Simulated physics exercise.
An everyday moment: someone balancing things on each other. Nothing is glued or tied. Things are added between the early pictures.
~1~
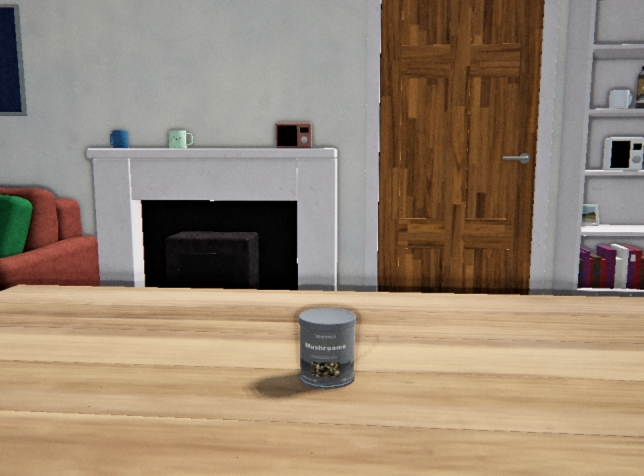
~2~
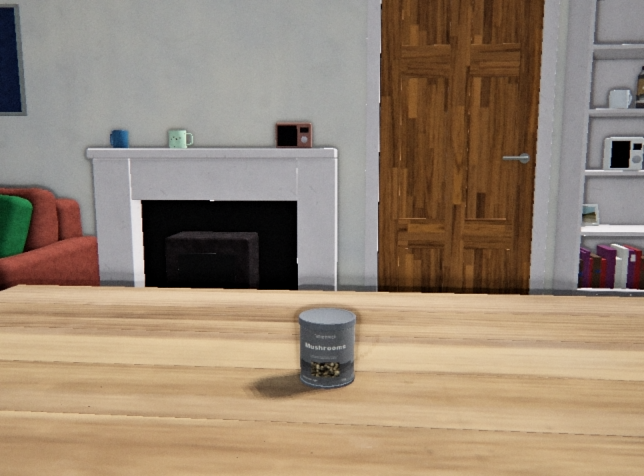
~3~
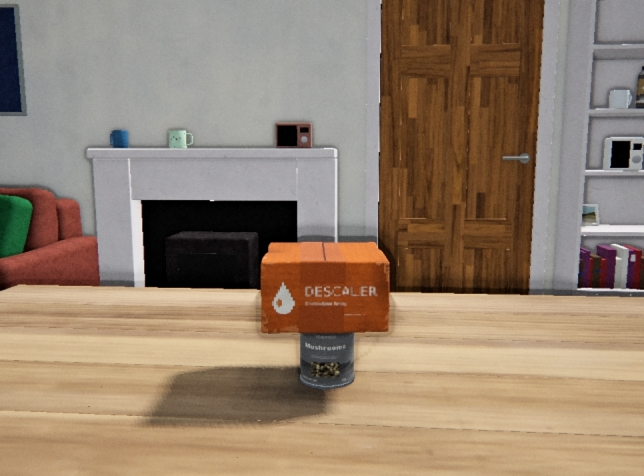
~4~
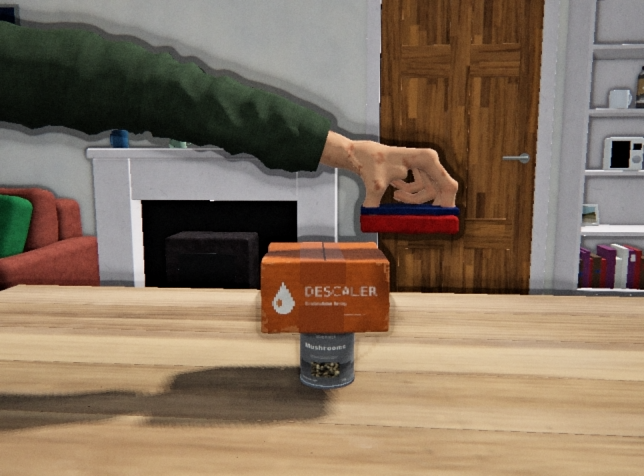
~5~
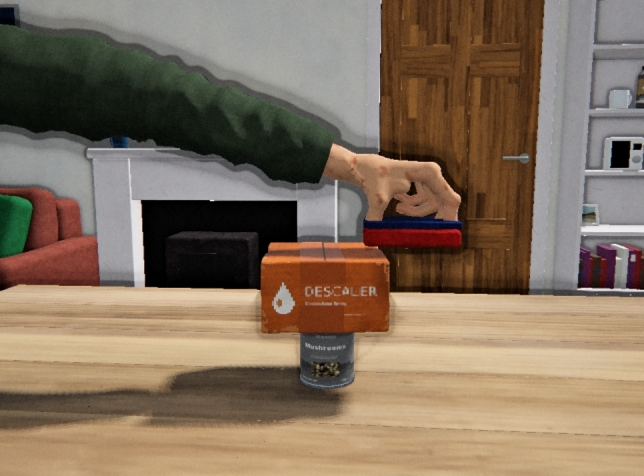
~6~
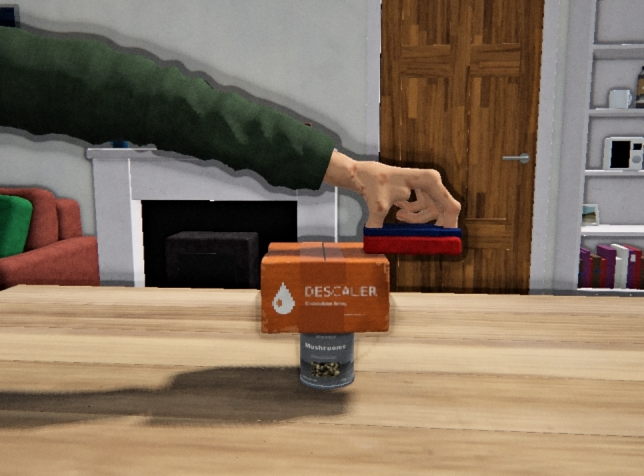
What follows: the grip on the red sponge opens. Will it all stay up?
The pile comes apart.
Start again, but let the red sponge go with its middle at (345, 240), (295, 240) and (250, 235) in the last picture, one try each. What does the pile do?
First, it holds; second, it stays up; third, it comes apart.
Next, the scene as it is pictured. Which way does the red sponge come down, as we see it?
To the right.
Then, 0.30 s past the last view, red sponge now fallen.
Then, 0.40 s past the last view, things are still on the move.
Finally, fallen, red sponge; the other 2 still in place. Final places as the last picture's camera would see them, red sponge near (487, 392). The pile gives way.
